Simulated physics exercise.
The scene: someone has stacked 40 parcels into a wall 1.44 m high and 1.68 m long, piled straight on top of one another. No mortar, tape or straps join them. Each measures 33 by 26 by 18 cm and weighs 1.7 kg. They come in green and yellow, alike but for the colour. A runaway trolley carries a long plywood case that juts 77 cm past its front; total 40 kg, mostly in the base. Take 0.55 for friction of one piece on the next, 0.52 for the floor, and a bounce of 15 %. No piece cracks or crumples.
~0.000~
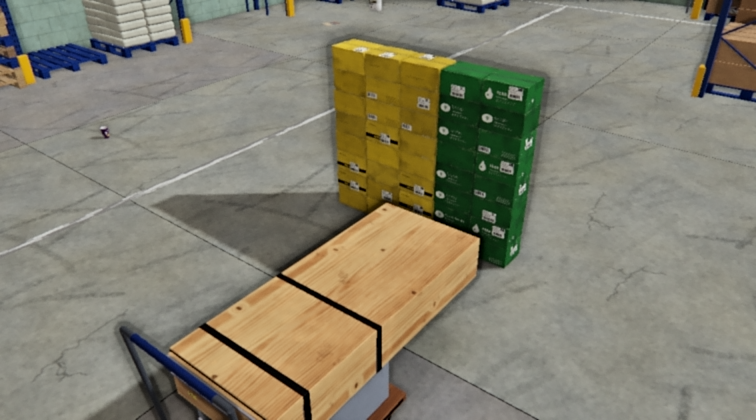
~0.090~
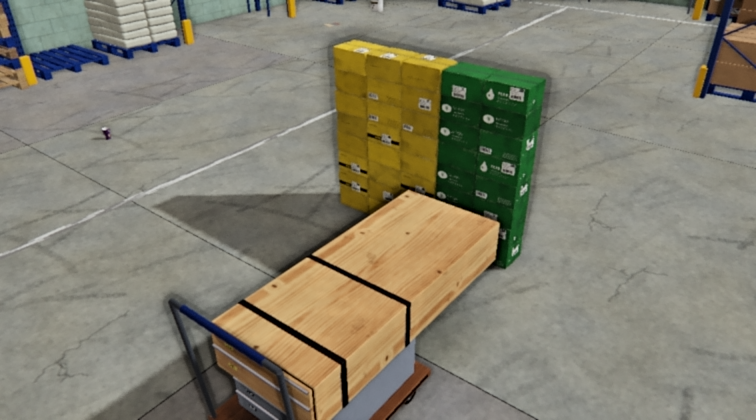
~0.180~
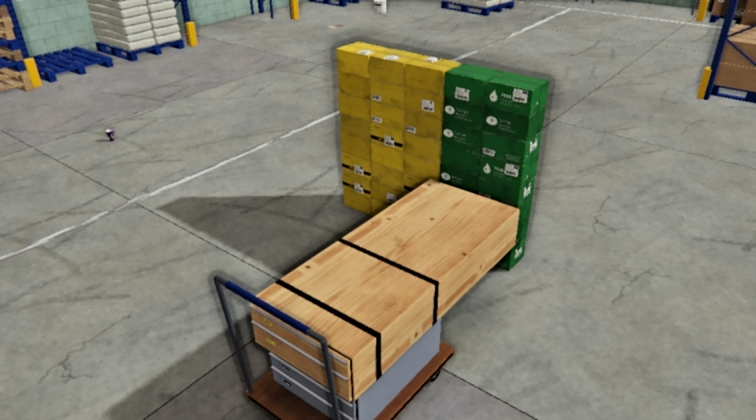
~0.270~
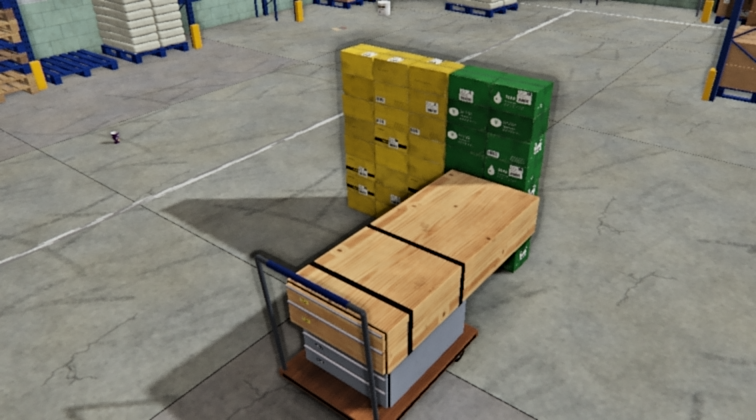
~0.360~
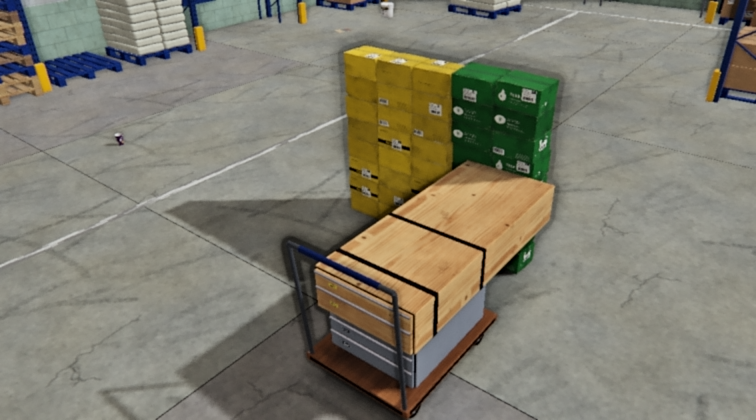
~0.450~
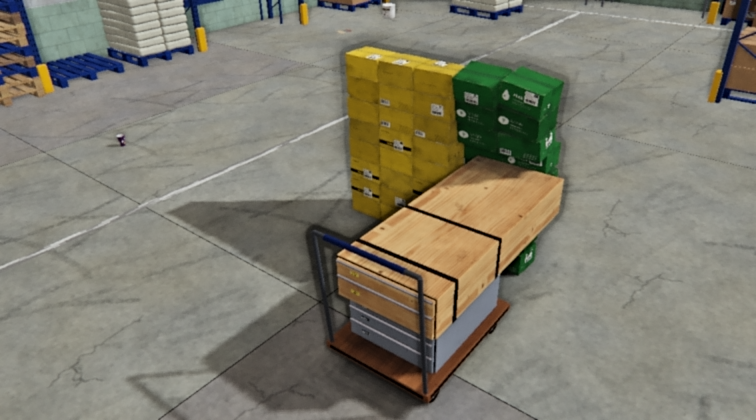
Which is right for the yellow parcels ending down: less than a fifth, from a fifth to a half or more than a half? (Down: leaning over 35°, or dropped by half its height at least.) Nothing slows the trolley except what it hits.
It comes to less than a fifth.
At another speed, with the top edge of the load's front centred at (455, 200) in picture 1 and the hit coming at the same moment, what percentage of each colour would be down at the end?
In that case green 100, yellow 0 per cent.
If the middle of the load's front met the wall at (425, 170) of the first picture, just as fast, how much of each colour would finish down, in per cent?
Then green 40, yellow 50 per cent.
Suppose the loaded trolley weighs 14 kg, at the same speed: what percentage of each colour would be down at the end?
Then green 90, yellow 0 per cent.
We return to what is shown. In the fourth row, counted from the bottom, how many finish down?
The count is 2.
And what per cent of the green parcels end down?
Green 80 per cent.
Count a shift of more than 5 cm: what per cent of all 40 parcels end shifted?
40 per cent.
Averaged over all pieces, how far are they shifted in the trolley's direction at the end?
Some 40 cm on average.
After 0.56 s, load 41 cm past the wall's line, still rolling; none of the 24 yellow parcels down (4 of 40 in all colours); top yellow parcel unmoved; top green parcel 20° from how it stood, 6 cm lower.
After 0.80 s, load 79 cm past the wall's line, still rolling; none of the 24 yellow parcels down (12 of 40 in all colours); top yellow parcel unmoved; top green parcel on its side.
After 1.16 s, load 1.17 m past the wall's line, still rolling; none of the 24 yellow parcels down (12 of 40 in all colours); top yellow parcel unmoved; top green parcel upside down.
After 1.76 s, load 1.43 m past the wall's line, still rolling; none of the 24 yellow parcels down (12 of 40 in all colours); top yellow parcel unmoved; top green parcel upside down.
In the end (4.1 s), load 1.14 m past the wall's line, stopped; none of the 24 yellow parcels down (12 of 40 in all colours); top yellow parcel unmoved; top green parcel upside down. That is 0 per cent. From the last view, middles, top yellow parcel near (405, 71), top green parcel near (592, 144).
